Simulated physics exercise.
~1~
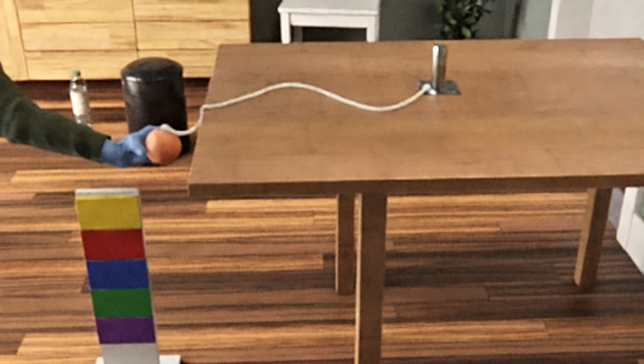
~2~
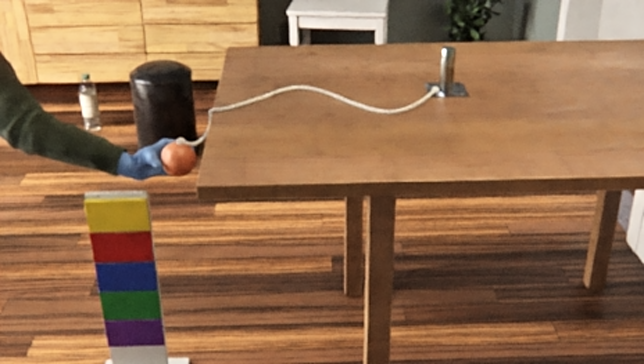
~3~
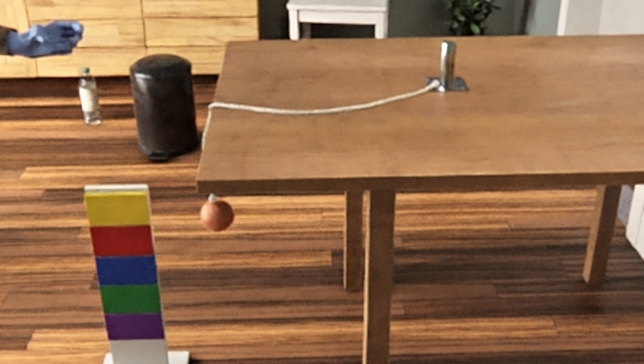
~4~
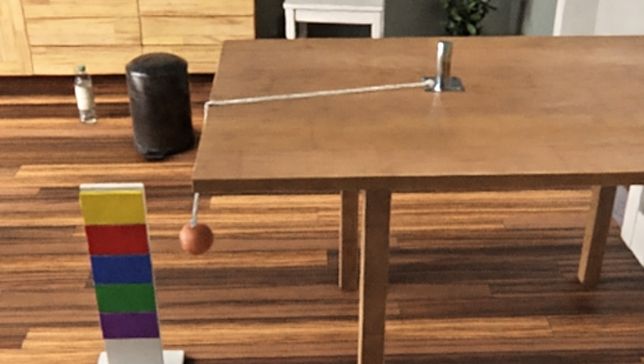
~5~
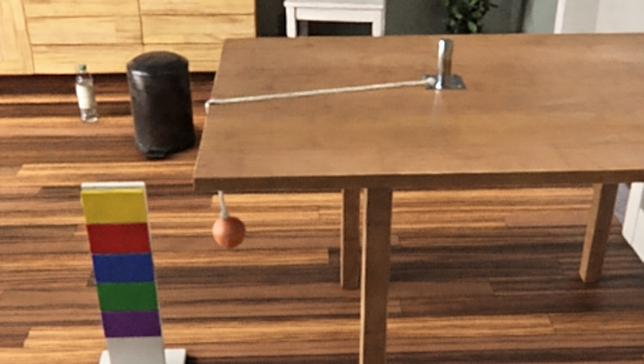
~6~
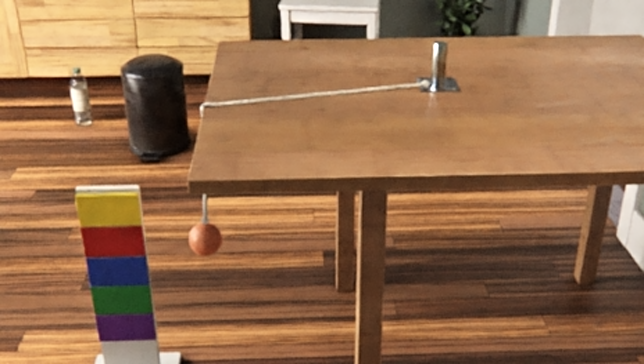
An orange on a cord is released by a gloved hand and hangs level with red.
